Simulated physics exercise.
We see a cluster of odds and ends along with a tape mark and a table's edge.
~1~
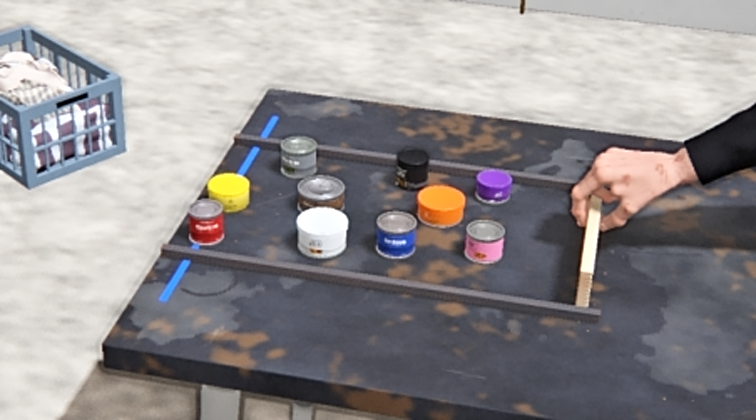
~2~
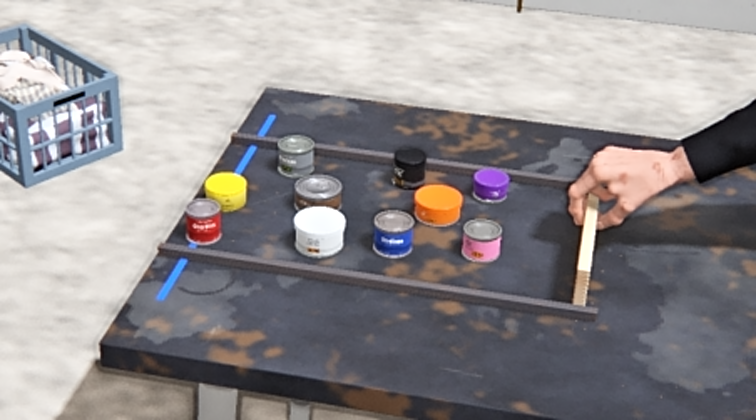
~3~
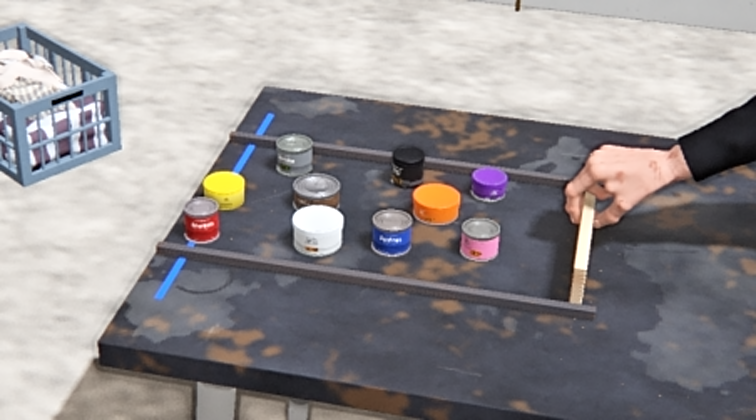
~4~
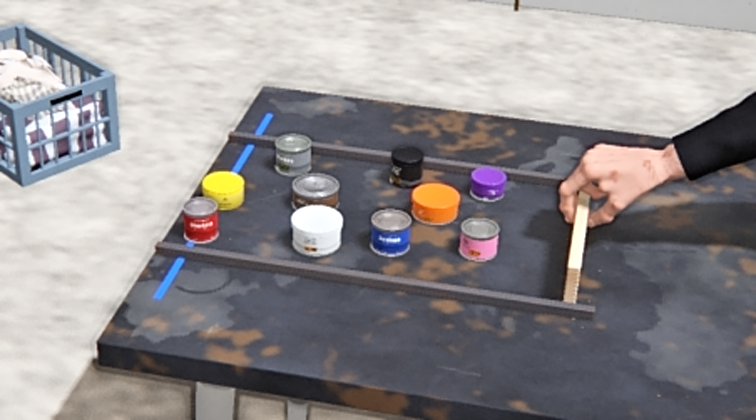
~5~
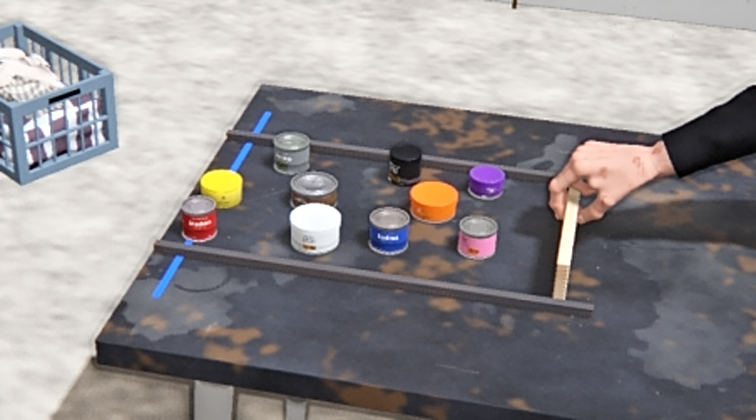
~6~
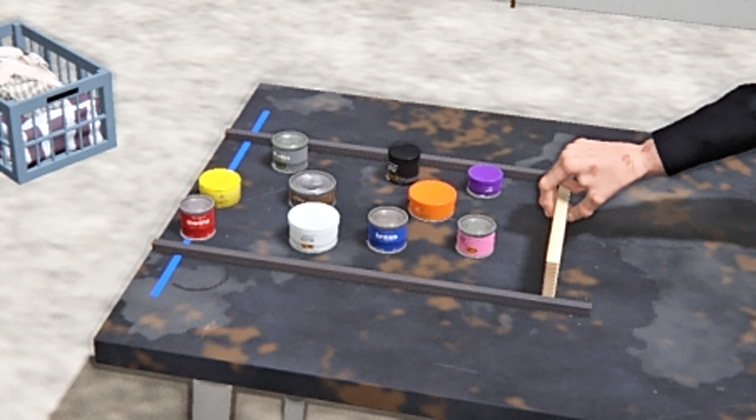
A dark, rust-mottled tabletop stands on a pale floor, seen from above at an angle, with a blue crate of cloth at left. Between two dark rails sit ten small pots and tins, red, yellow and grey near a blue tape line, brown, white, black, blue, orange, pink and purple rightward. A hand slides a pale board slightly left along the rails, touching none, while the view drifts very slightly.
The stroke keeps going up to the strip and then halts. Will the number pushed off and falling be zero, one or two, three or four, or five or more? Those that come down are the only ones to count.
The sweep knocks five or above off.
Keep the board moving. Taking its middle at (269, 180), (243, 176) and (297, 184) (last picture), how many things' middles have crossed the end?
First 1, next 4, last 0.
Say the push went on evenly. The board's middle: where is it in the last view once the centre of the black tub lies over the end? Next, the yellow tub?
I'd say about (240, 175) for the first one and about (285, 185) for the second.
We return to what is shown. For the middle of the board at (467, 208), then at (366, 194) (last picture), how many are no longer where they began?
2 and 7.
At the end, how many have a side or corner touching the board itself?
Looks like 5 of them, all told.
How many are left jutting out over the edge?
Count of overhanging things: 5.
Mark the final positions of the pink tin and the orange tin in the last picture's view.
The one named first is at (198, 183), the next at (206, 165).
Soon after, none off yet; red pot at rest near (197, 218); yellow tub at rest near (220, 188); grey tin at rest near (290, 153).
Then, none off yet; red pot at rest near (197, 218); yellow tub at rest near (217, 188); grey tin moved about its own width near (262, 149).
At rest, the number that fall off is five or more; fallen, black tub, brown tin, grey tin, yellow tub and red pot.
